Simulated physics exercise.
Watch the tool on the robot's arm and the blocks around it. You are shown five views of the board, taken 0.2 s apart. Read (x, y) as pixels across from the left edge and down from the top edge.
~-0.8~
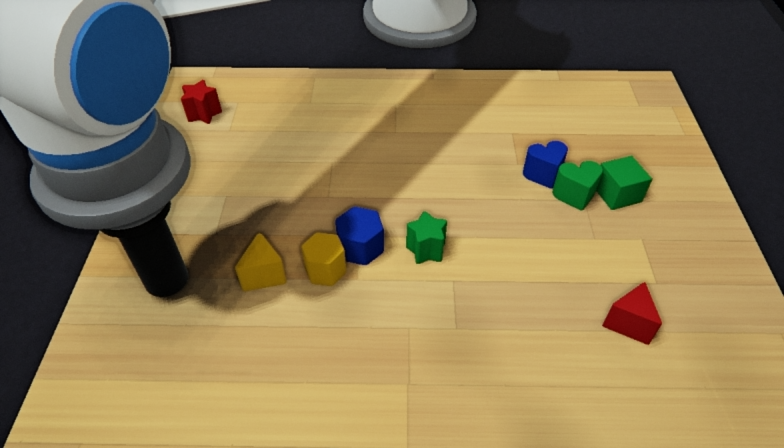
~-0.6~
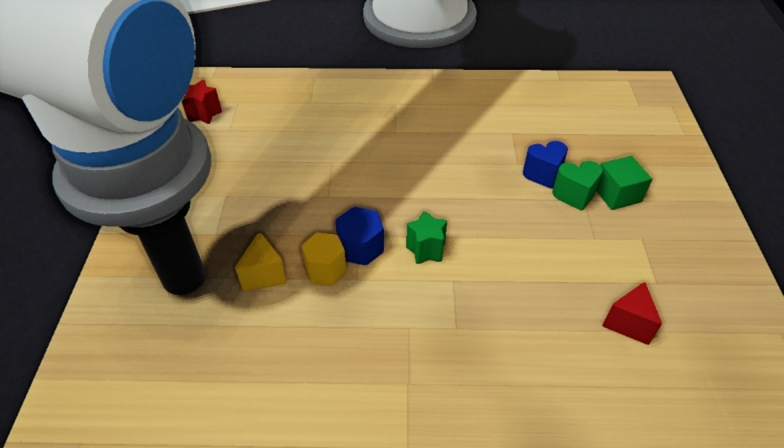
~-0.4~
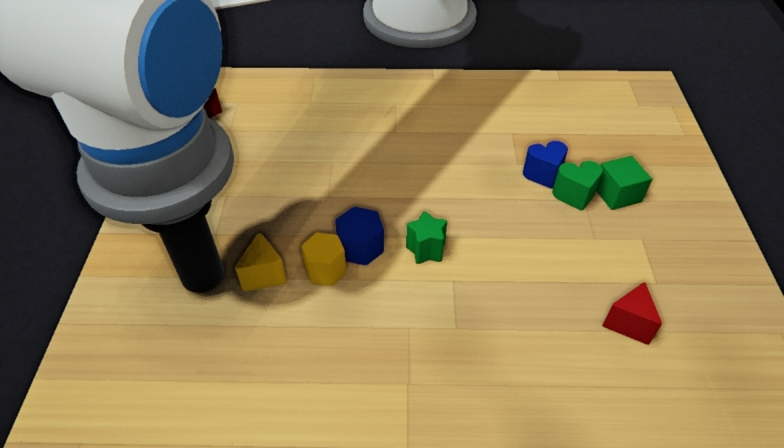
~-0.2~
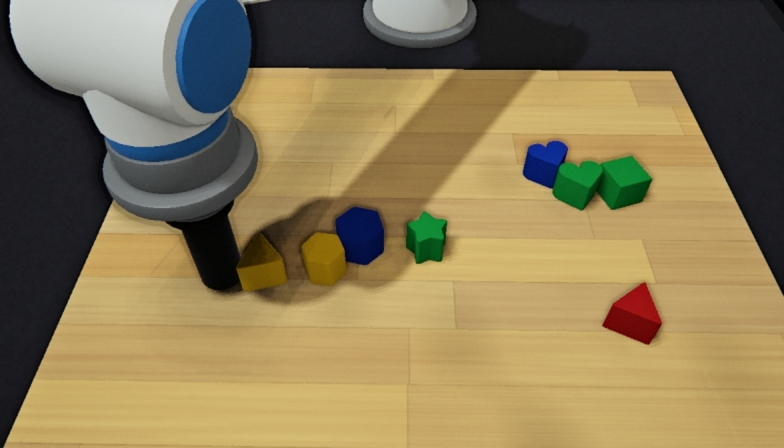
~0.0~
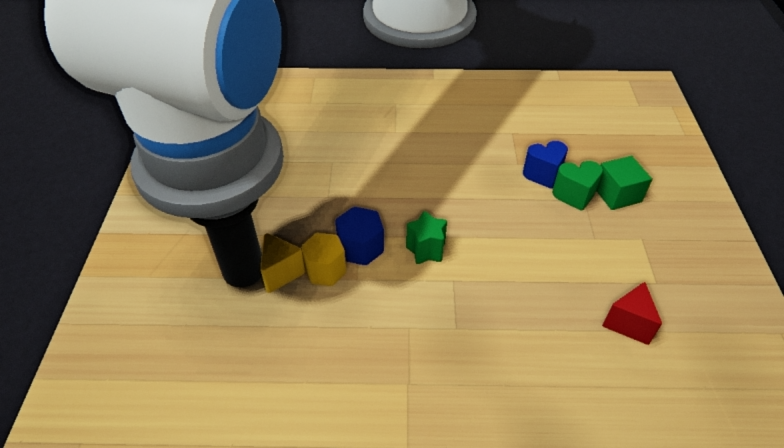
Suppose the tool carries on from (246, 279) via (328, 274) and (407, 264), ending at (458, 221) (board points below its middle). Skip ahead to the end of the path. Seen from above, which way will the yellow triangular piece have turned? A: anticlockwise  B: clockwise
A - anticlockwise.
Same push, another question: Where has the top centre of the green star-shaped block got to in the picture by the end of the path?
If I read the scene right, the answer is (488, 183).
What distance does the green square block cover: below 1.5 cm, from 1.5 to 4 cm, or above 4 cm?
Up to 1.5 cm.
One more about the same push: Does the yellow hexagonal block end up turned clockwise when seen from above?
The answer is yes.
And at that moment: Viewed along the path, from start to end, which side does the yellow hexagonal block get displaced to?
With start-to-end as forward, it shifts right.
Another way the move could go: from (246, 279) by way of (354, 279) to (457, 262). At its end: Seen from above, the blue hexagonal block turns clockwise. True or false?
The statement is false.
What follows on the original path. One third of the way, tool (327, 266); yellow triangular piece (344, 227), turned 55° anticlockwise; yellow hexagonal block (373, 254), turned 55° clockwise; blue hexagonal block (382, 219), turned 45° anticlockwise.
Two thirds of the way, tool (408, 256); yellow triangular piece (349, 221), turned 85° anticlockwise; yellow hexagonal block (442, 260); blue hexagonal block (395, 207), turned 60° anticlockwise; green star-shaped block (442, 221).
At the end, tool (459, 213); yellow triangular piece (349, 221), turned 85° anticlockwise; yellow hexagonal block (448, 259), turned 135° clockwise; blue hexagonal block (396, 206), turned 65° anticlockwise; green star-shaped block (488, 183); green square block not moved.
